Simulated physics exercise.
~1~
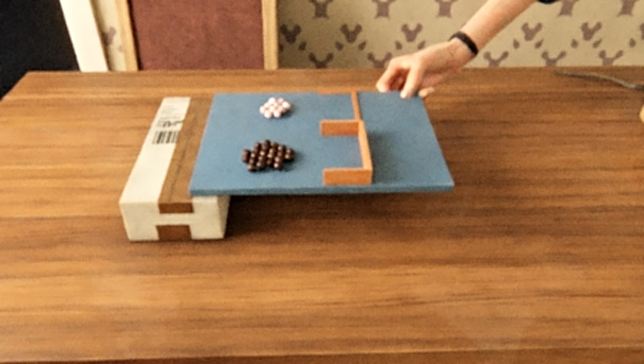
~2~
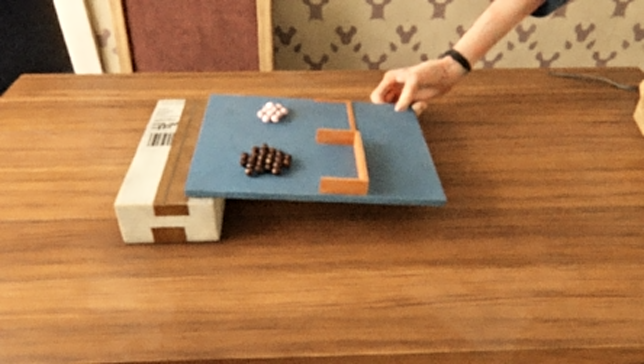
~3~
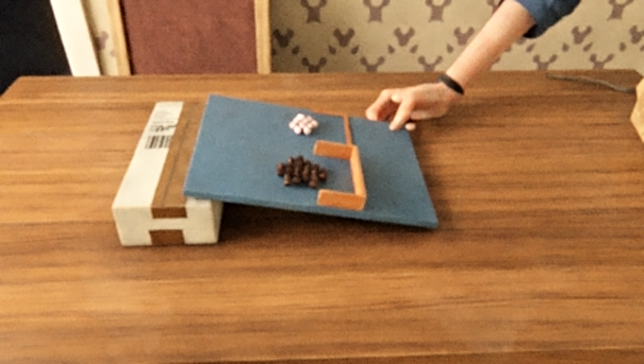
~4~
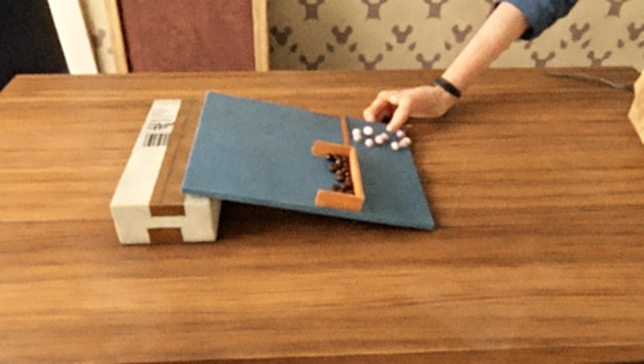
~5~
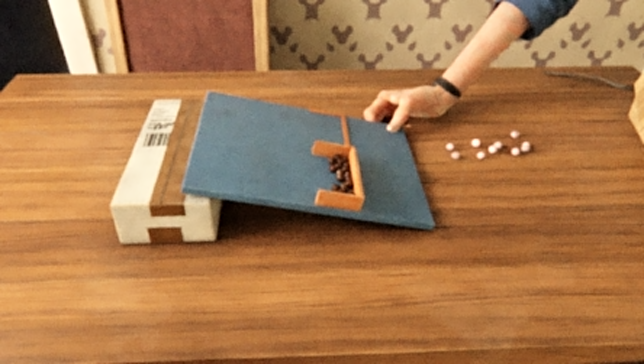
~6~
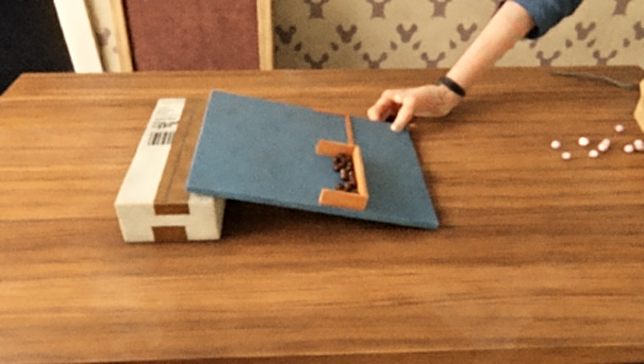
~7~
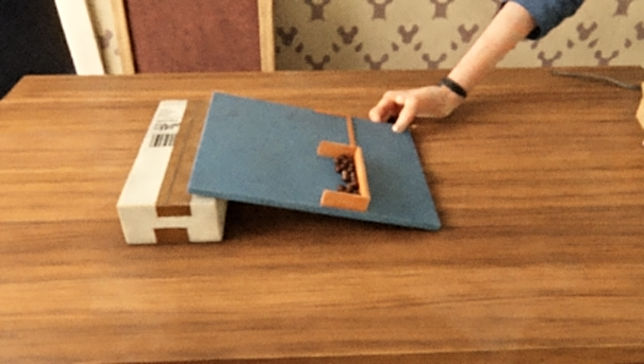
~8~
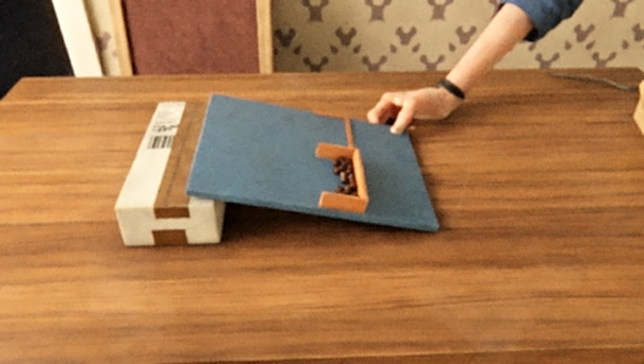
In this clip, a hand lowers the right end of a blue board resting on a box, and two heaps of small things slide right; the dark heap gathers behind the near orange barrier, while the pale ones pass the far barrier and roll across the table out of view.
